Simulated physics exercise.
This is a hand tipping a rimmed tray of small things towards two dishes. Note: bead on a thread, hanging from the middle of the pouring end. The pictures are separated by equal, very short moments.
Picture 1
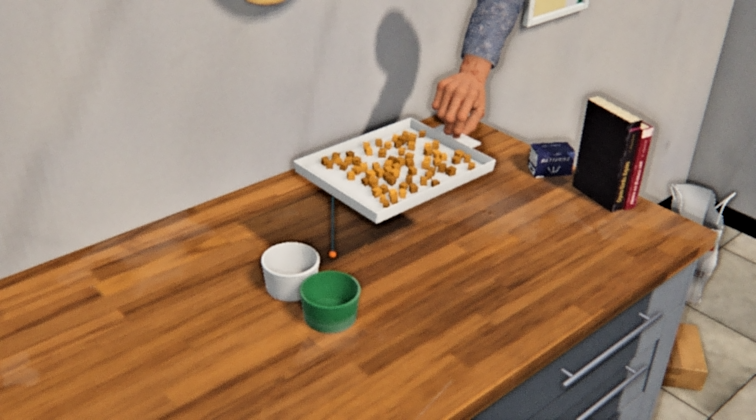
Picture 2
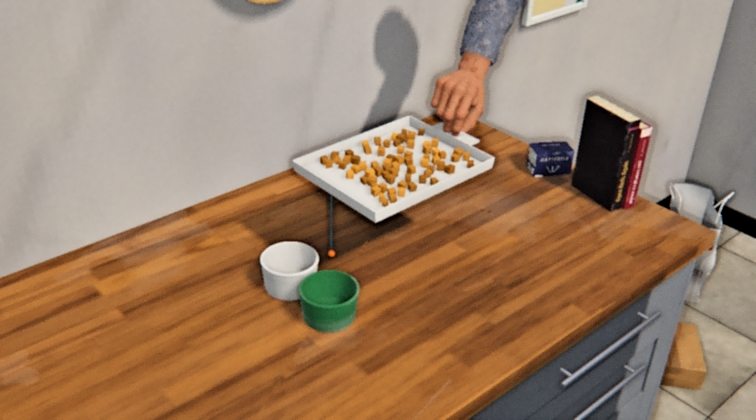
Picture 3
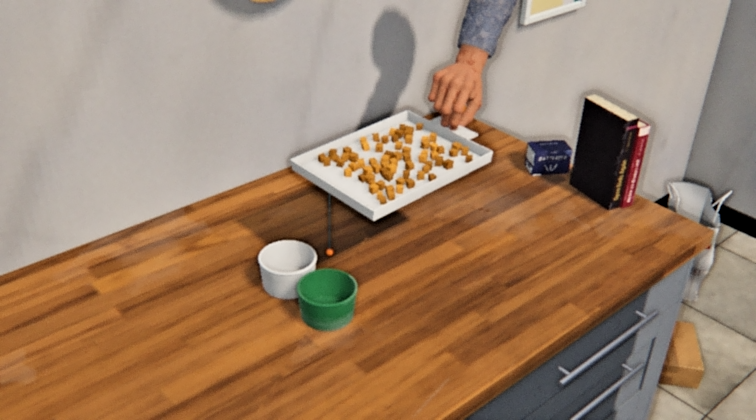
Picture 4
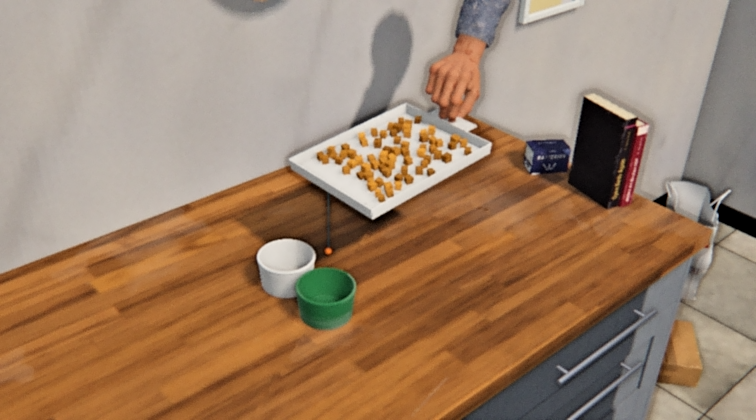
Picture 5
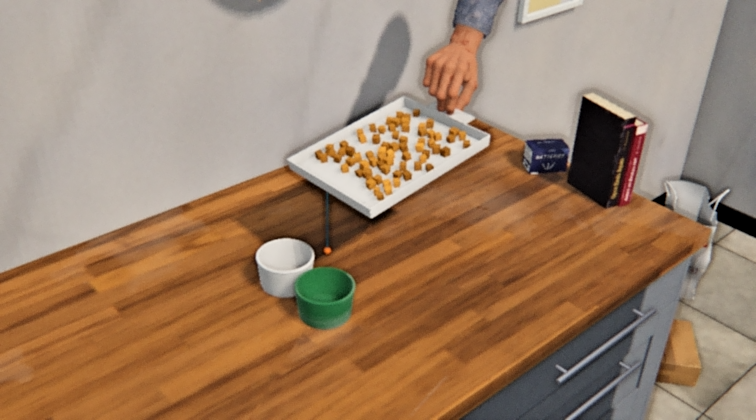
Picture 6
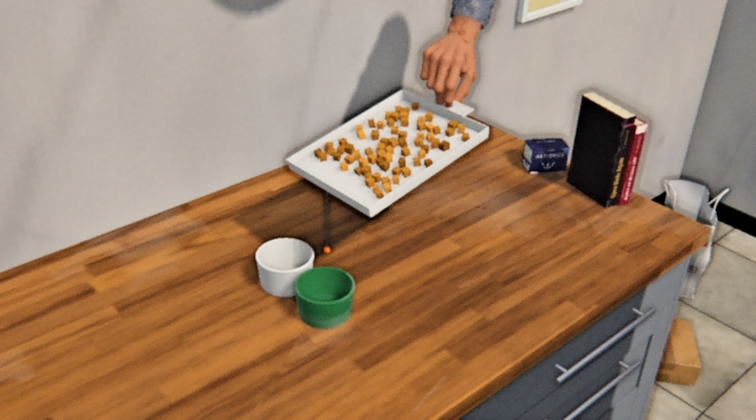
At first, a hand holds a white rimmed tray of small golden-brown cubes level above a wooden counter, near a white dish and a green one, with a bead hanging on a thread beneath it. Then the hand slowly raises the far end, tilting the tray slightly towards the dishes.
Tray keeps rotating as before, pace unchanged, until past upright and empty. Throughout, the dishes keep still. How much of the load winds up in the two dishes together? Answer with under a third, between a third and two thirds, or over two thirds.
The two dishes together get between a third and two thirds of it.
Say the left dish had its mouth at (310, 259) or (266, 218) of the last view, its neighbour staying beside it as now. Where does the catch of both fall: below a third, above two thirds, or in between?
One: Under a third. Two: Less than a third.
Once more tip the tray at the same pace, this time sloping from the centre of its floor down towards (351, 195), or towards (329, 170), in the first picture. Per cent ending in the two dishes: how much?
50 % and 30 %, roughly.
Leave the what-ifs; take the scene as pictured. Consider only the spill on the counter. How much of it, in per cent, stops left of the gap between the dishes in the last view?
I'd put it at close to 100 per cent.
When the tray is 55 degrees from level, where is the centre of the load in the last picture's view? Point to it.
I'd put it at about (329, 164).
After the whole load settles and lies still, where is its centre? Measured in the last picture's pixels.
Somewhere close to (280, 285) in the last picture.
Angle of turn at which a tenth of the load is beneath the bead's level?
Around 110° of tilt.
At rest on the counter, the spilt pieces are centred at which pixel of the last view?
Their middle ends up at roughly (224, 280).
Just after the last frame, tray tipped steeply; every one on the tray.
A moment on, tray tipped right over; every one on the tray.
Further on, tray tipped past a quarter turn; roughly a quarter in the right dish; roughly a third in the left dish; roughly half outside both.
When it is over, tray tipped past a quarter turn; roughly a quarter in the right dish; roughly a third in the left dish; roughly half outside both.
